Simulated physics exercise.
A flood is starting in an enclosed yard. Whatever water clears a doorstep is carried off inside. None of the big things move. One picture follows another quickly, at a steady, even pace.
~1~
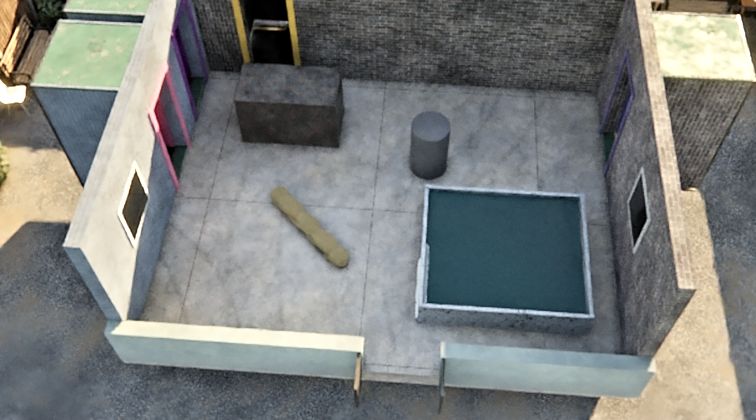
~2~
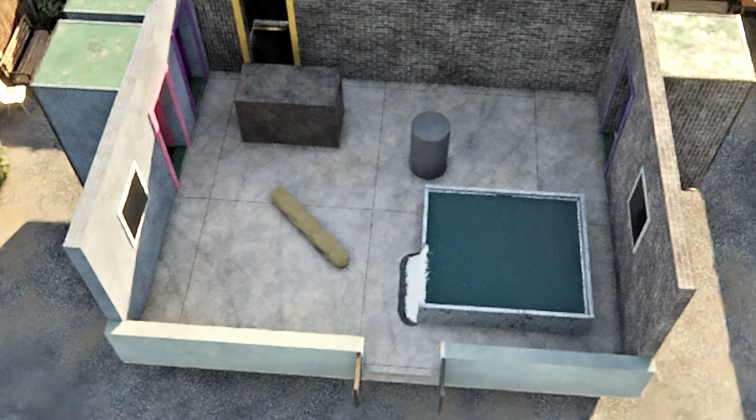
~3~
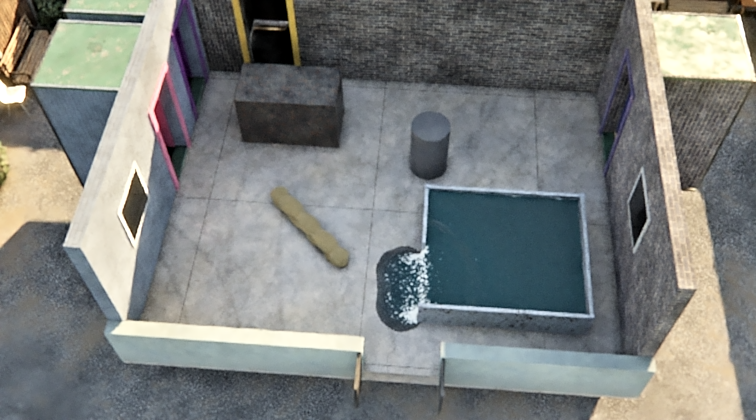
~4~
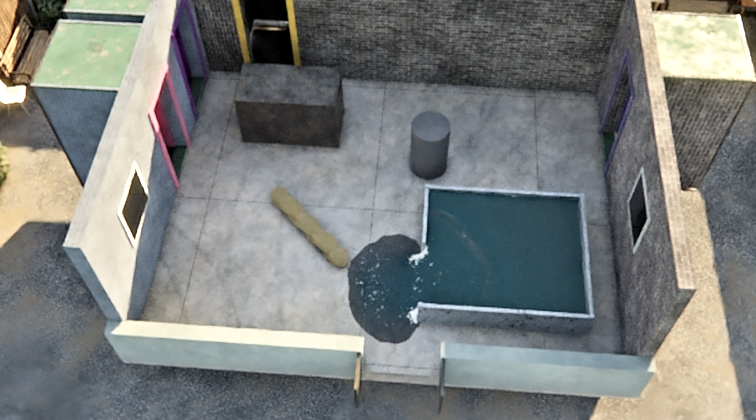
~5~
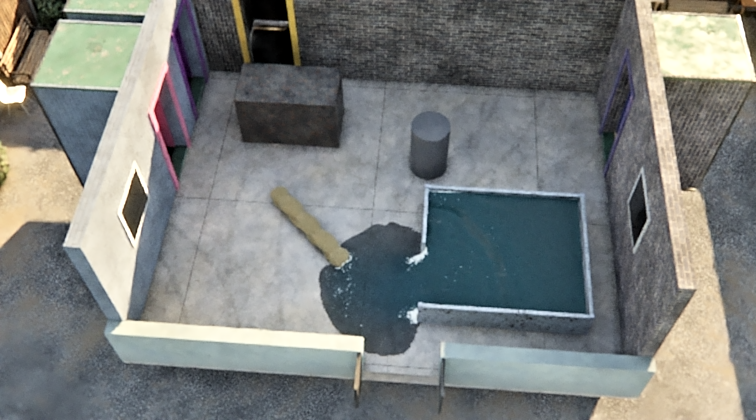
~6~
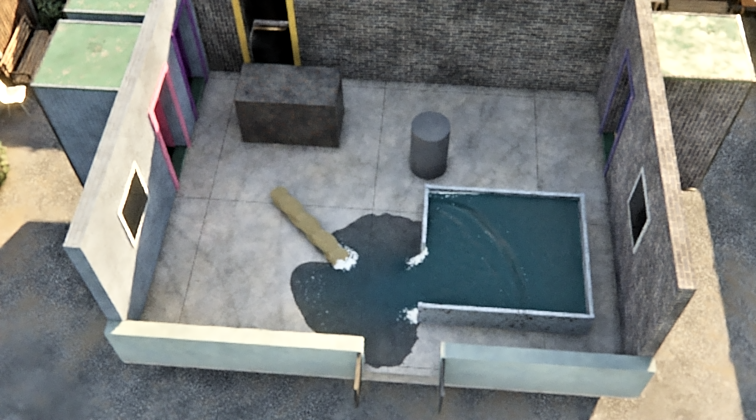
Dark water burst through the left side of a square tank in a walled yard, foaming at the gap, then spread left across the grey floor in a widening pool and reached a tan log.
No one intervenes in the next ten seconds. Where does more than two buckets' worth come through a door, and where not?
The yellow door lets the inflow pass two buckets; the purple door keeps the inflow to two buckets or less; the pink door keeps the inflow to two buckets or less; the blue door keeps the inflow to two buckets or less.
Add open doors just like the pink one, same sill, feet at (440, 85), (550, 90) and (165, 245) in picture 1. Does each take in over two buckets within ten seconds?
Taking them as listed, the first doesn't reach the limit, the second doesn't reach the limit and the third gets past the limit.
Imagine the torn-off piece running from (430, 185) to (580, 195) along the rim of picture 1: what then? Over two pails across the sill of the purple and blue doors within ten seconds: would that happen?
Purple does not overflow; blue overflows.
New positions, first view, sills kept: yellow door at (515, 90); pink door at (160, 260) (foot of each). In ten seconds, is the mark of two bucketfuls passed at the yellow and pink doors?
Note: Yellow does not reach the limit, pink beats the limit.
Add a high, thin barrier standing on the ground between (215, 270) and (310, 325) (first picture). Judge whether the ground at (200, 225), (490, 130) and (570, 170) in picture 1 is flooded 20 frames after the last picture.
Results in sequence: Swamped / bone-dry / bone-dry.
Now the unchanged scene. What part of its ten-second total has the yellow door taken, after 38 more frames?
It works out at roughly 10 percent of the ten-second total.
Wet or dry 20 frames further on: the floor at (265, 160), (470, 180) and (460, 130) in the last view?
In turn, the points end up soaked, high and dry and high and dry.
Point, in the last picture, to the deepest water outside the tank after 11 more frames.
My estimate is about (136, 340).
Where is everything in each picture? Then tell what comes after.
In the first frame, the water tank at (504, 250) is whole and still.
In the second frame, water pours out at (423, 284) and has run to (411, 258).
In the third frame, water pours out at (423, 285) and has run to (387, 259).
In the fourth frame, the front is at (355, 269), out from the gap at (423, 286).
In the fifth frame, water pours out at (423, 286) and has run to (326, 273).
In the sixth frame, water pours out at (423, 285) and has run to (298, 274).
A moment on, water covers 20 % of the floor; the yellow door not reached, the purple door not reached, the pink door not reached, the blue door not reached.
Next, water covers 30 % of the floor; the yellow door not reached, the purple door not reached, the pink door not reached, the blue door not reached.
Then, water covers 40 % of the floor; the yellow door not reached, the purple door not reached, the pink door wet at the sill, nothing in, the blue door not reached.
Later, water covers 55 % of the floor; the yellow door under two buckets in, the purple door wet at the sill, nothing in, the pink door wet at the sill, nothing in, the blue door not reached.
In the end, water covers 85 % of the floor; the yellow door over two buckets in, the purple door wet at the sill, nothing in, the pink door wet at the sill, nothing in, the blue door not reached.
